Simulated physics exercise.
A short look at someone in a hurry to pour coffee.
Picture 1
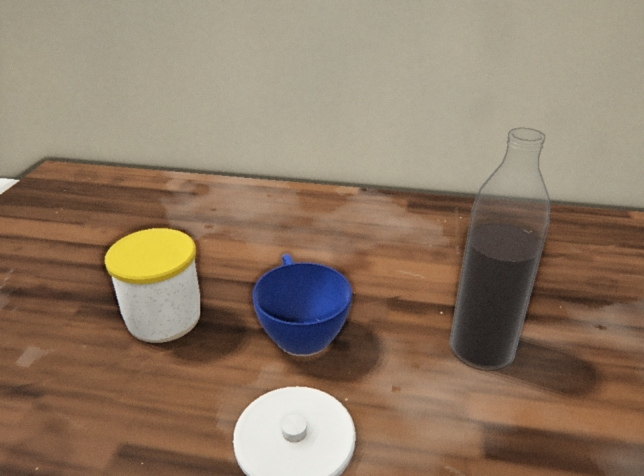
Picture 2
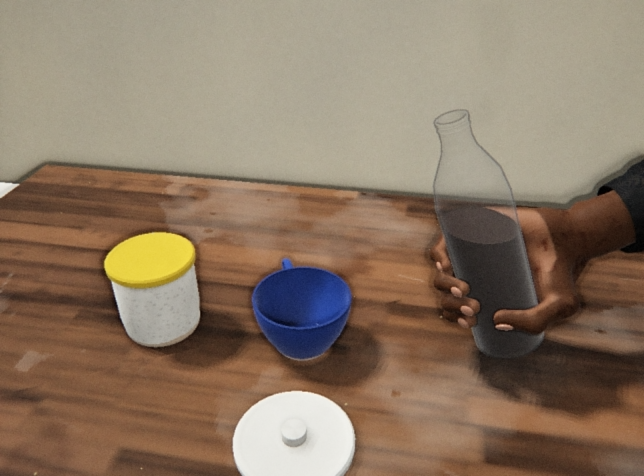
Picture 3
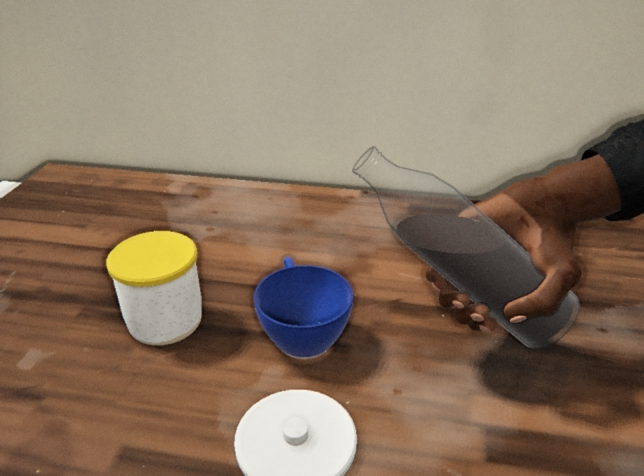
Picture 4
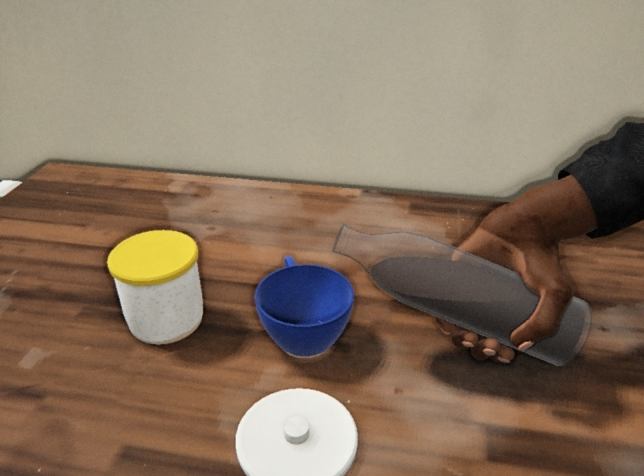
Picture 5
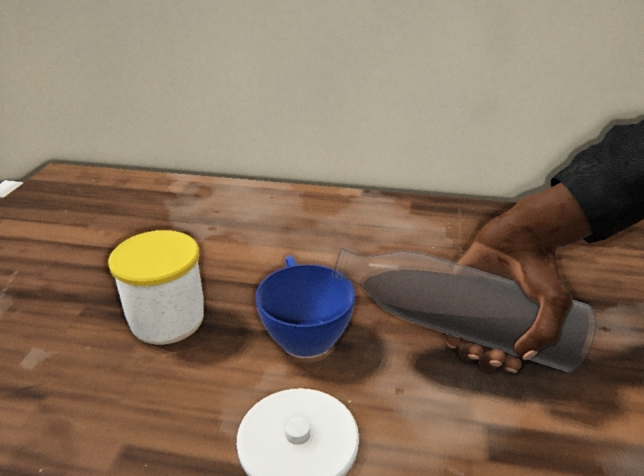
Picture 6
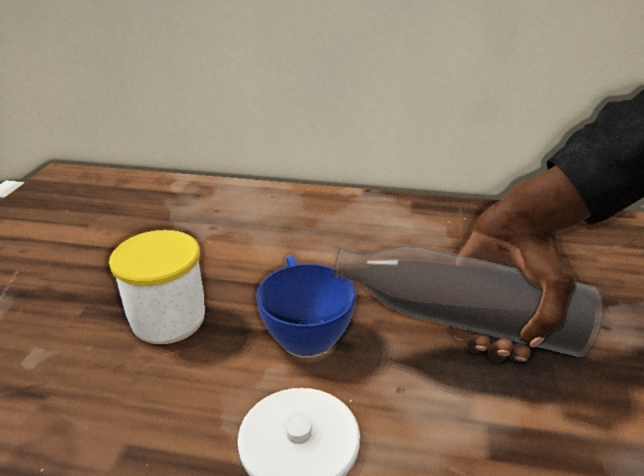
At first, a clear bottle of dark liquid stands on a wooden table to the right of a blue cup, a yellow-lidded container and a white lid. A hand grips the bottle from the right, then tilts it steadily leftward until it is nearly horizontal, its mouth beside the cup's rim.
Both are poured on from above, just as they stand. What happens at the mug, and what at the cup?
Left, the mug lets it run off outside; right, the cup fills up.
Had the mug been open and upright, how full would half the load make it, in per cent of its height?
About 55 per cent.
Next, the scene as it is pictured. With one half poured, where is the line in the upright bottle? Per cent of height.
Roughly 25 per cent.
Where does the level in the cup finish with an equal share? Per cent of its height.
Roughly 75 per cent.
Soon after, the coffee goes into the cup.
Later, it hits the lid of the mug and runs off.
In the end, the cup has its share inside; the mug is empty, in a puddle.
